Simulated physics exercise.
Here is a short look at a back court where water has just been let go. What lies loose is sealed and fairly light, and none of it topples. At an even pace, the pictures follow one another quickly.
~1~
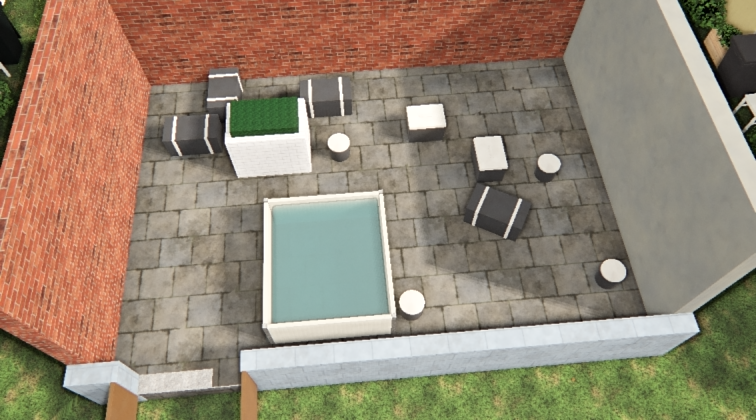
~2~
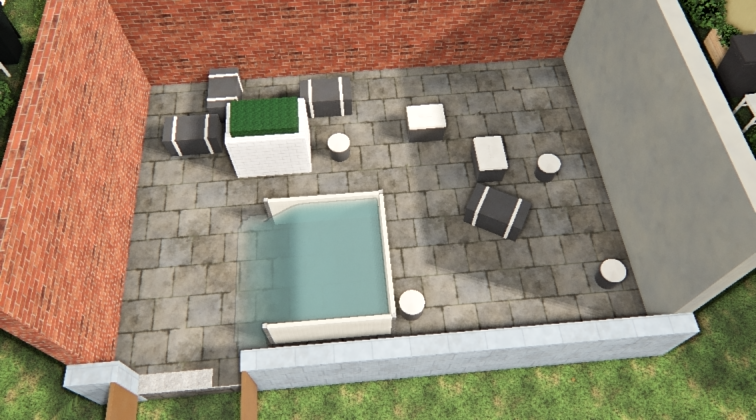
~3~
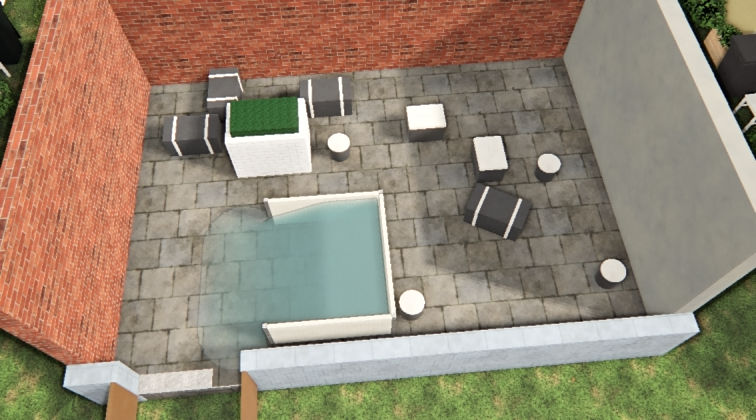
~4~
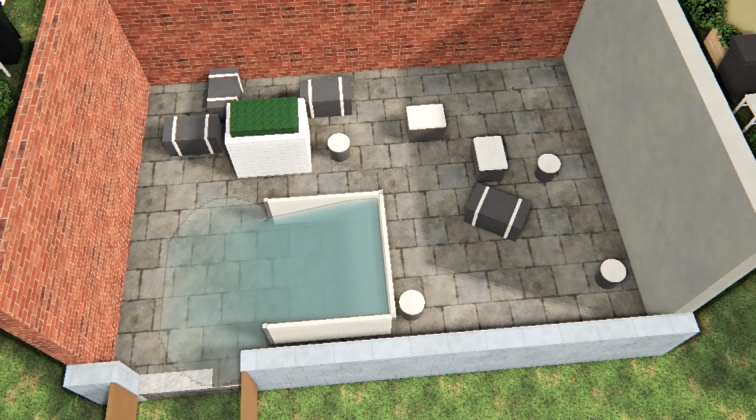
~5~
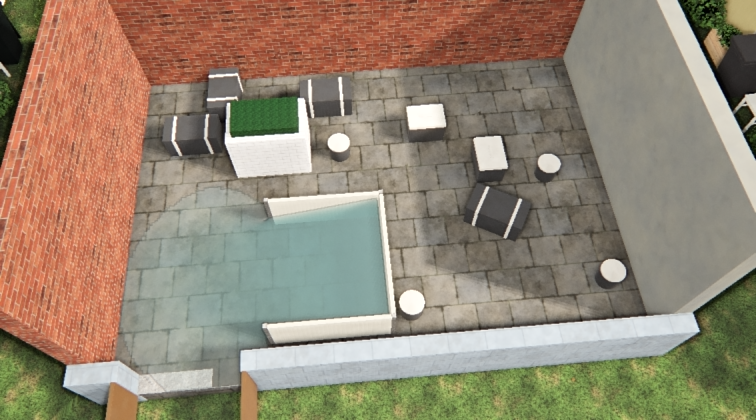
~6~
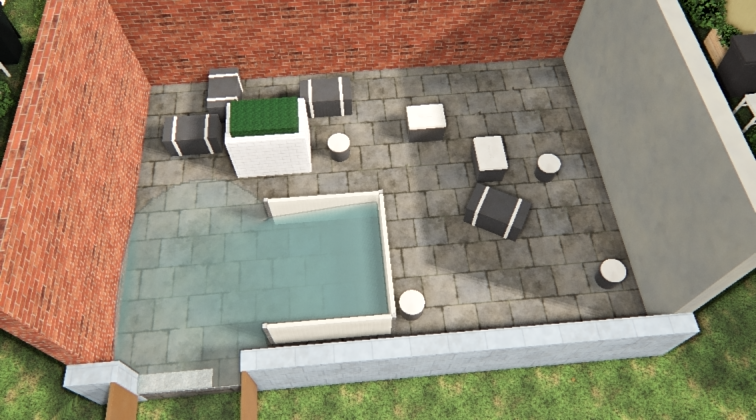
In a paved courtyard between brick and grey walls, a white-rimmed square pool of water sits among dark trunks, pale-topped stools and a planter. Its left side opens and water spreads leftward across the paving, fanning out to the brick wall and the gap at the front, while the objects around it stay still.
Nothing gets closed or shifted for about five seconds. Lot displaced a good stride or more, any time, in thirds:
Below 1/3.
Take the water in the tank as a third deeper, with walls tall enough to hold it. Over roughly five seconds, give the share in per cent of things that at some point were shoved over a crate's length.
Something like 30 in a hundred of them.
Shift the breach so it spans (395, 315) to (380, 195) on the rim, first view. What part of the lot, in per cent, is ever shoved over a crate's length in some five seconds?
I'd guess around 50 percent of them.
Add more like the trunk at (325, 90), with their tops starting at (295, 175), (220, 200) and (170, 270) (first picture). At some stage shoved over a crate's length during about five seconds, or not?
Taking them one at a time: Falls short; goes the distance; goes the distance.
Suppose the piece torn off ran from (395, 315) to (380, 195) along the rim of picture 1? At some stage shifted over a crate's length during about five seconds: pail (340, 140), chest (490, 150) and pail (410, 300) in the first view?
Fell short, went past that, went past that.
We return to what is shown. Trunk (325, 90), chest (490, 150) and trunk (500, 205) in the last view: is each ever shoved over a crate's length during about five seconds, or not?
Object by object as listed: Got well clear, then kept nearby, then kept nearby.
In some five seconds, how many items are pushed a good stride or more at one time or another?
3.
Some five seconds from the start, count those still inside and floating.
2.
A moment on, 0 of 10 are well off their spots; 0 afloat.
Next, 0 of 10 are well off their spots; 0 afloat.
Later, 2 of 10 are well off their spots; 1 afloat.
In the end, 3 of 10 are well off their spots, and 3 have been at some point; 2 afloat.
